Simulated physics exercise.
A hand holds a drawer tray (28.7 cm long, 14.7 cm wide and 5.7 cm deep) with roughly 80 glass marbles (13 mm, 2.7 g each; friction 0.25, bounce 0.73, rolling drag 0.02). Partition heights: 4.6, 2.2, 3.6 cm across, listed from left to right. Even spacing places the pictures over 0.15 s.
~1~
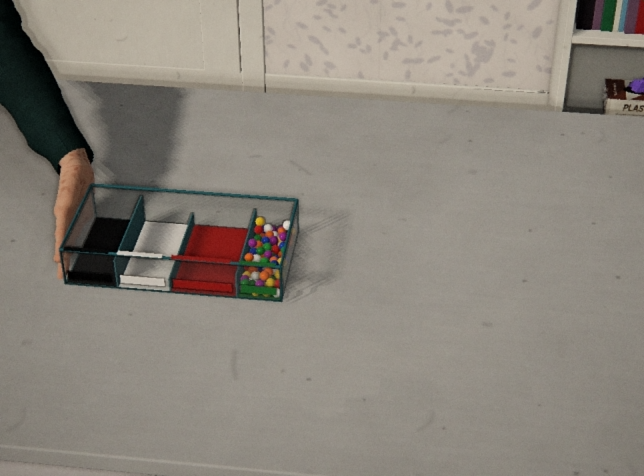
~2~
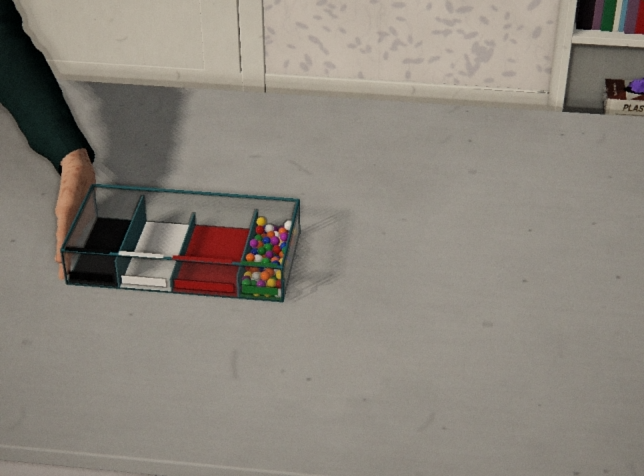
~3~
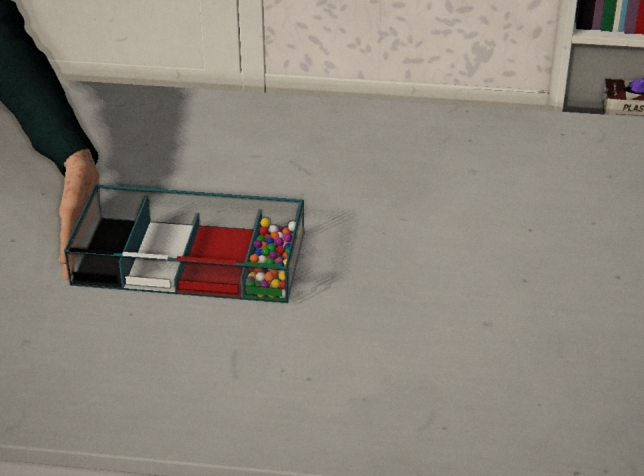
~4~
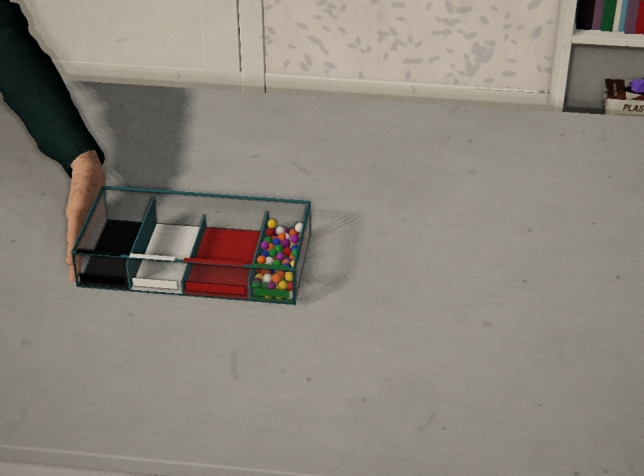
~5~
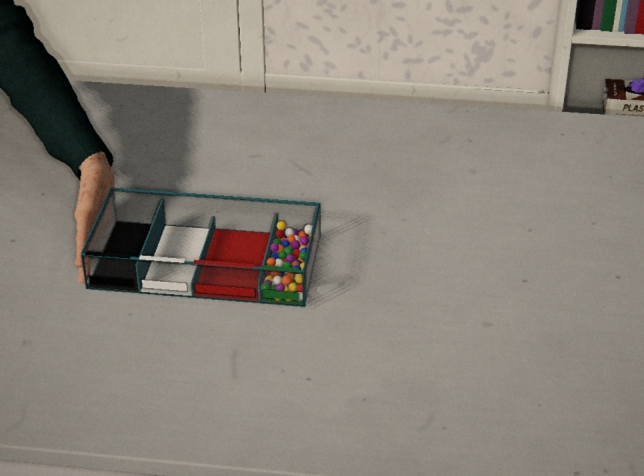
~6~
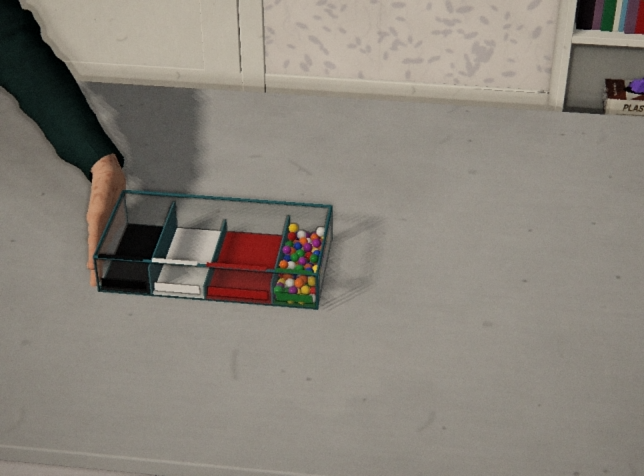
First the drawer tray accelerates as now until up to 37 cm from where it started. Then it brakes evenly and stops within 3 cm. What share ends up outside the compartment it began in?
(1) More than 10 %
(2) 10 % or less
2, 10 % or less.
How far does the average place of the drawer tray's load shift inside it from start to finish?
Roughly 1.0 centimetres.
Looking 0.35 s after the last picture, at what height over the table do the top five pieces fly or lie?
Height: About 6 centimetres.
Then, 0.13 s after the last picture, tilt 0 degrees; green 100 %; 0 % away from where they began.
Then, 0.25 s after the last picture, tilt 0 degrees; green 100 %; 0 % away from where they began.
Then, 0.35 s after the last picture, tilt 0 degrees; green 100 %; 0 % away from where they began.
Then, 0.45 s after the last picture, tilt 0 degrees; green 95 %; 5 % away from where they began.
In the end, green 95 %; 5 % away from where they began.
